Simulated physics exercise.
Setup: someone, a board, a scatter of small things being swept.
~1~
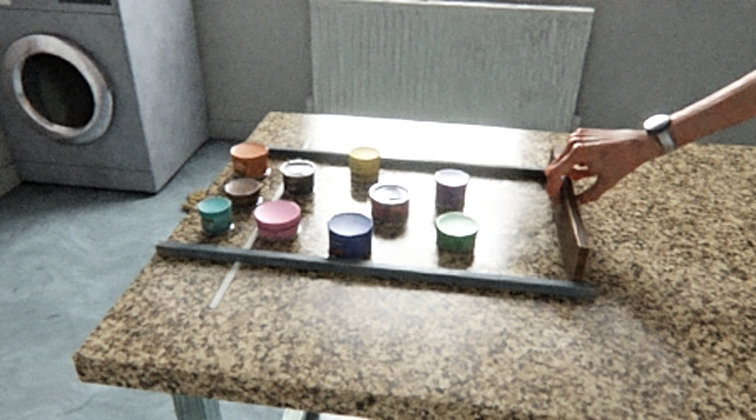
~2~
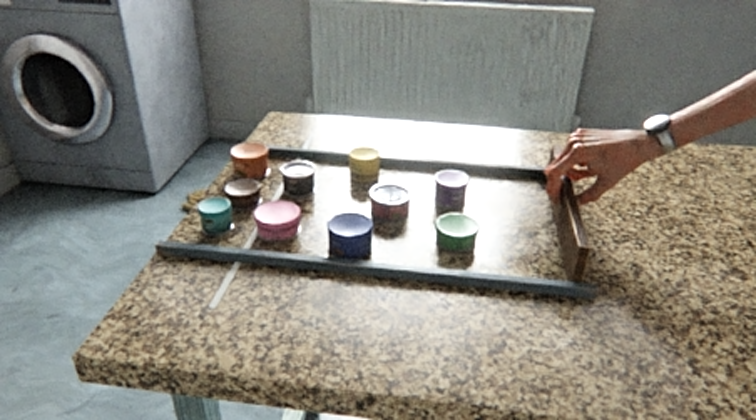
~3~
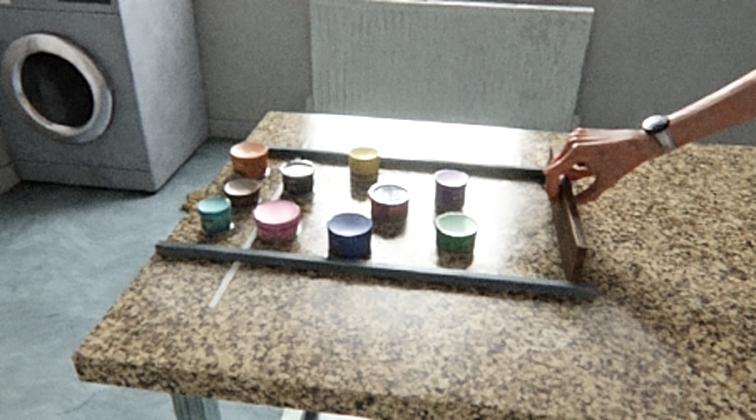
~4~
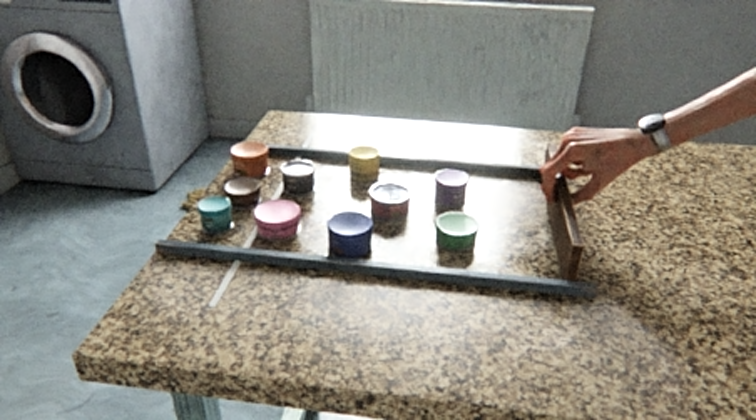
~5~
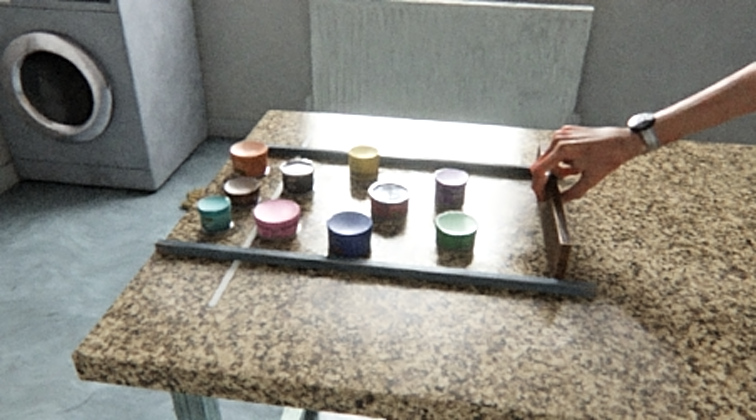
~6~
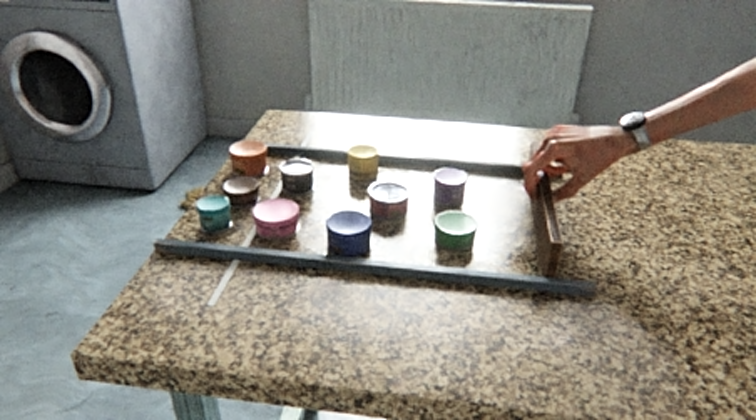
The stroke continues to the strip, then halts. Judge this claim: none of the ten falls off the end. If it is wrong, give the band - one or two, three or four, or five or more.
Falling ones: A lone one or two.
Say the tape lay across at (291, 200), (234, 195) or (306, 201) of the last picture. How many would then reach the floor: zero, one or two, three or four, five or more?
Taking them in turn, none; 5 or more; none.
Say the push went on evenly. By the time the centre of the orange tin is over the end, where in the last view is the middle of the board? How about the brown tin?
First one: Around (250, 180). Other one: Around (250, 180).
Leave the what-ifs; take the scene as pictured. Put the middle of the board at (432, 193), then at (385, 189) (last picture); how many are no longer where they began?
At the first spot 2, then 4.
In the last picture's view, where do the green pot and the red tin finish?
The green pot ends up near (242, 209), and the red tin near (254, 188).
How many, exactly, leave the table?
Count of fallen: 1.
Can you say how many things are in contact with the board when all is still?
It's 5.
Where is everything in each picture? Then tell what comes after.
The first picture shows orange tin (250, 161); turquoise pot (216, 217); brown tin (243, 195); board (565, 207); tape (275, 200).
The second picture shows turquoise pot (216, 217); board (565, 207).
The third picture shows brown tin (243, 194); red tin (390, 202).
The fourth picture shows orange tin (250, 161); pink tin (278, 220).
The fifth picture shows turquoise pot (215, 215); yellow tub (364, 163).
The sixth picture shows orange tin (249, 160); turquoise pot (214, 214); brown tin (242, 192); board (542, 203); tape (273, 198).
Soon after, none off yet; orange tin at rest near (249, 160); turquoise pot at rest near (214, 214); brown tin at rest near (242, 192).
After that, none off yet; orange tin at rest near (249, 160); turquoise pot moving near (209, 214); brown tin at rest near (242, 192).
In the end, the number that fall off is one or two; gone, turquoise pot.
